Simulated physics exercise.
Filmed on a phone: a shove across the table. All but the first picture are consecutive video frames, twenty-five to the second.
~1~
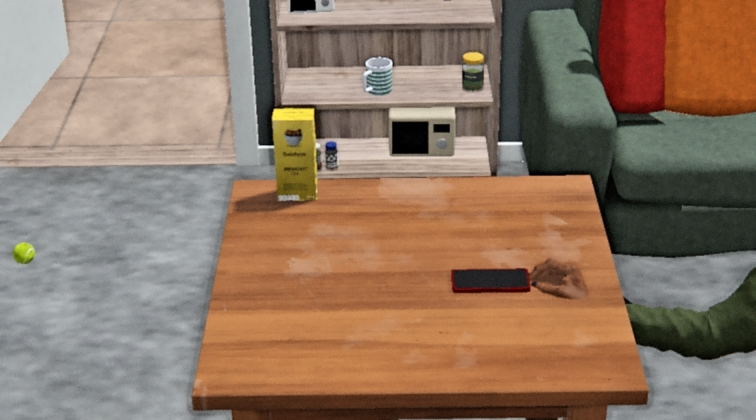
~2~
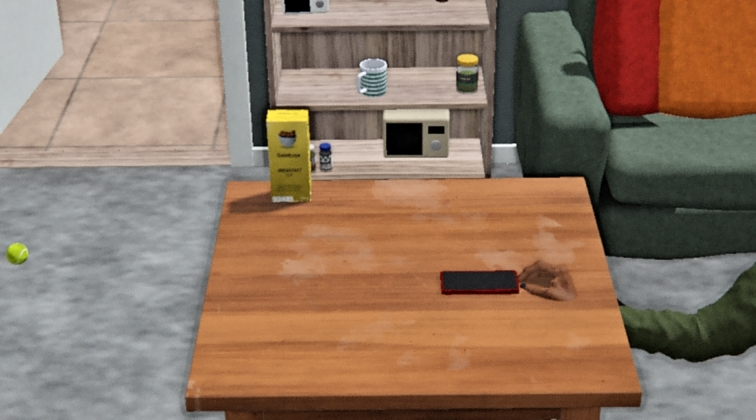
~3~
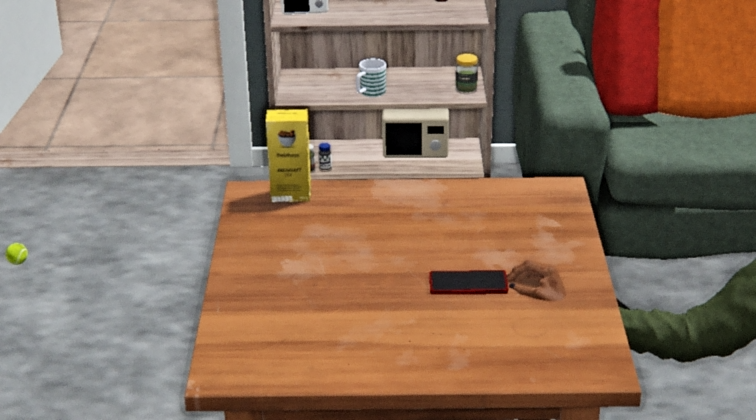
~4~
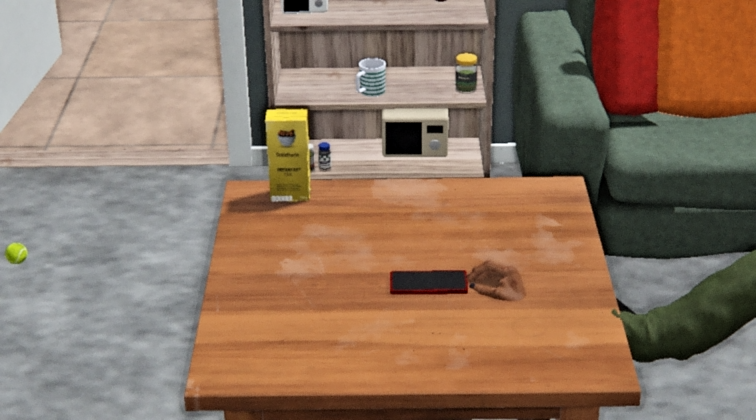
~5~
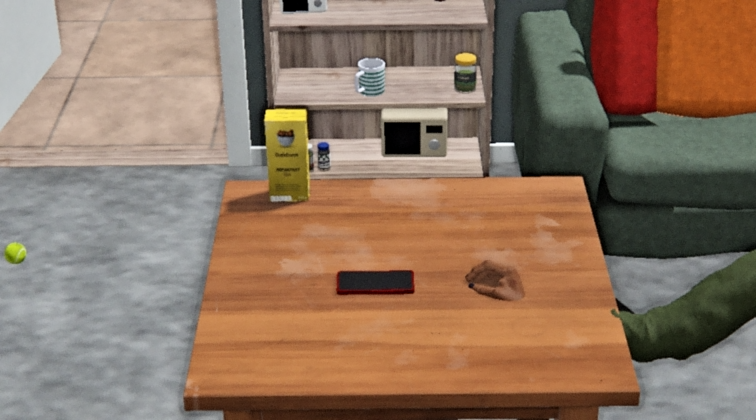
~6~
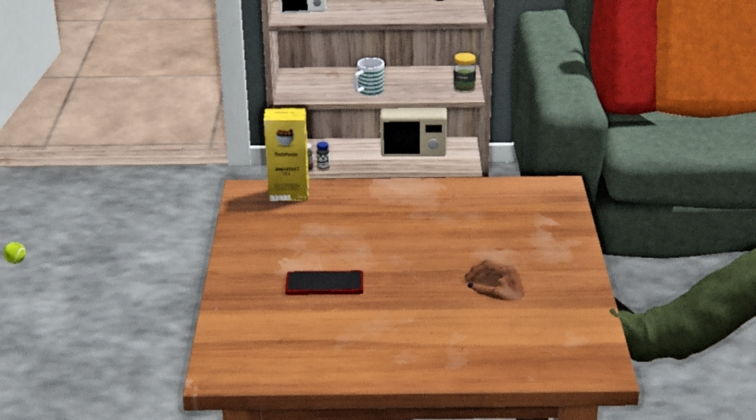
A hand pushes a red phone left across the wooden table, then the phone slides alone.
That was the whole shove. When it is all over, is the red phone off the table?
The red phone goes over the edge.
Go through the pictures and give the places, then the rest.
In the first picture, under the hand; red phone (491, 281).
In the second picture, under the hand; red phone (479, 283).
In the third picture, under the hand; red phone (468, 282).
In the fourth picture, red phone (429, 282).
In the fifth picture, red phone (375, 283) moved about its own width.
In the sixth picture, red phone (325, 283) moved about its own width.
Then, 0.10 s later than the last frame, red phone moved well along near (212, 283).
Then, 0.30 s later than the last frame, red phone now off the table.
Then, 0.50 s later than the last frame, things are still on the move.
Then, 0.70 s later than the last frame, as before.
When it is over, off the table, red phone.
